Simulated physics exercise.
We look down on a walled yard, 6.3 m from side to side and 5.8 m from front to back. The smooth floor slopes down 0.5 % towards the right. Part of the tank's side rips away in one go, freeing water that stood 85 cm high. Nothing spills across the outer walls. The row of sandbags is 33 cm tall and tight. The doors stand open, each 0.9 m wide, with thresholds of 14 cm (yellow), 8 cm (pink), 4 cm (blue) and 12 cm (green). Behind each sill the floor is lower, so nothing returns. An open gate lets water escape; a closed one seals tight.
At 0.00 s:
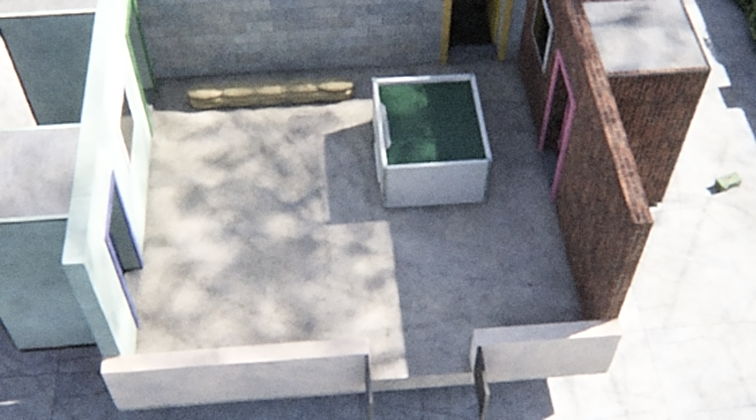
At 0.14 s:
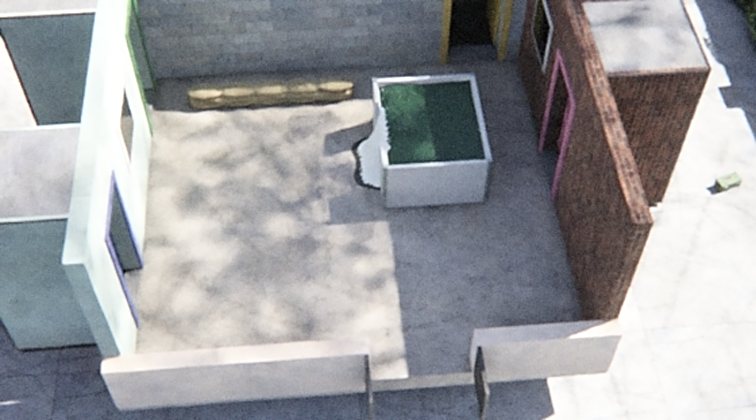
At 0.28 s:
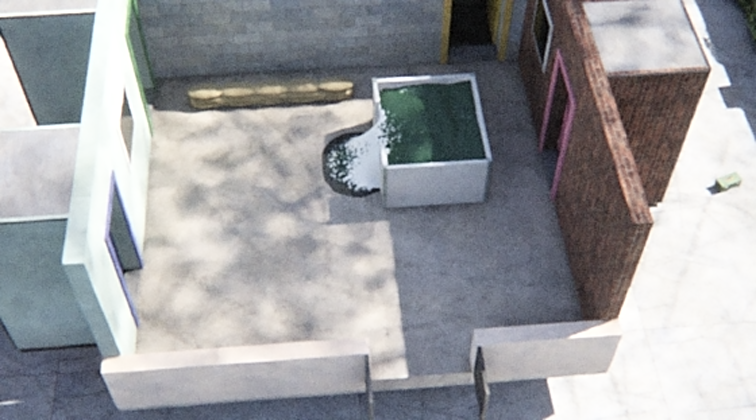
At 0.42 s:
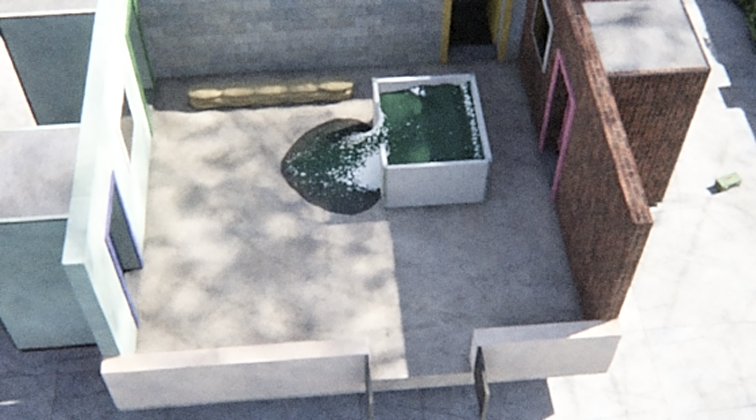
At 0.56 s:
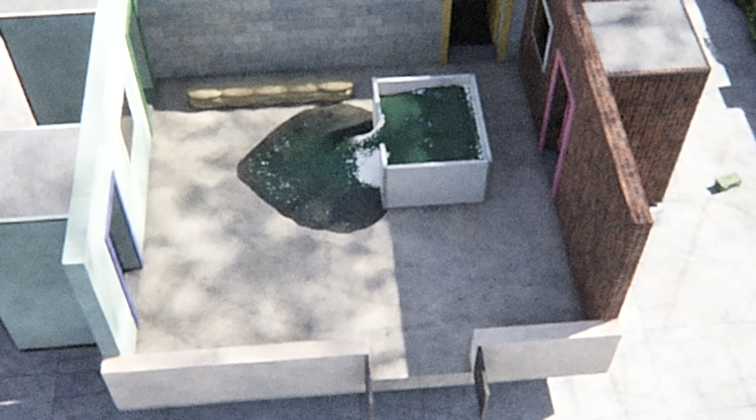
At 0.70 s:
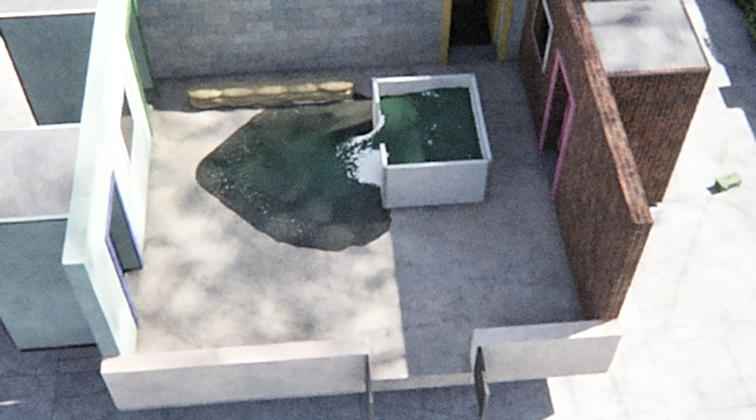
Dark green water bursts through the left side of a white, open-topped tank in a walled, pale-floored yard, seen from high above by a still camera. A grey block wall with a long tan object at its foot stands behind, a pale mint wall left, a brown brick wall right. The water foams white at the gap, then fans leftward in a widening dark pool as the tank's level drops.
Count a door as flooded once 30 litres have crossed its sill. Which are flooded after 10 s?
The water let in: At the yellow door it keeps below the limit; at the pink door it keeps below the limit; at the blue door it passes the limit; at the green door it exceeds the limit.
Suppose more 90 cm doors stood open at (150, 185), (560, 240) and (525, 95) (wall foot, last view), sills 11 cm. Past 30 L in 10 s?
In turn: Past it, below, under.
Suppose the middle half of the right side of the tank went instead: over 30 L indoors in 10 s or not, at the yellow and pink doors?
Against that limit: Yellow over, pink over.
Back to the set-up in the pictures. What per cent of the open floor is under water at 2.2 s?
Some 45 per cent of it.
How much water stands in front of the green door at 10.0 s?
About 5.0 cm.
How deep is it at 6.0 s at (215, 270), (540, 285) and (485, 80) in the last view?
About 7, 1 and 3 cm.
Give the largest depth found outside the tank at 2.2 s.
Roughly 33 cm.
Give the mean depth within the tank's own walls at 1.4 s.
Some 51 cm.
After 1.4 s water covers 35 % of the floor and is deepest (42 cm) near (376, 164); yellow door not reached, pink door not reached, blue door not reached, green door 18 cm at the sill, 1 L in.
After 2.2 s water covers 45 % of the floor and is deepest (33 cm) near (153, 127); yellow door not reached, pink door not reached, blue door 13 cm at the sill, 20 L in, green door 25 cm at the sill, 73 L in.
After 3.5 s water covers 50 % of the floor and is deepest (24 cm) near (156, 81); yellow door not reached, pink door not reached, blue door 8 cm at the sill, 52 L in, green door 18 cm at the sill, 155 L in.
After 6.0 s water covers 80 % of the floor and is deepest (14 cm) near (178, 80); yellow door 3 cm at the sill, 0 L in, pink door not reached, blue door 9 cm at the sill, 80 L in, green door 12 cm at the sill, 184 L in.
After 10.0 s water covers 95 % of the floor and is deepest (11 cm) near (521, 155); yellow door 7 cm at the sill, 0 L in, pink door 10 cm at the sill, 0 L in, blue door 7 cm at the sill, 121 L in, green door 5 cm at the sill, 184 L in.
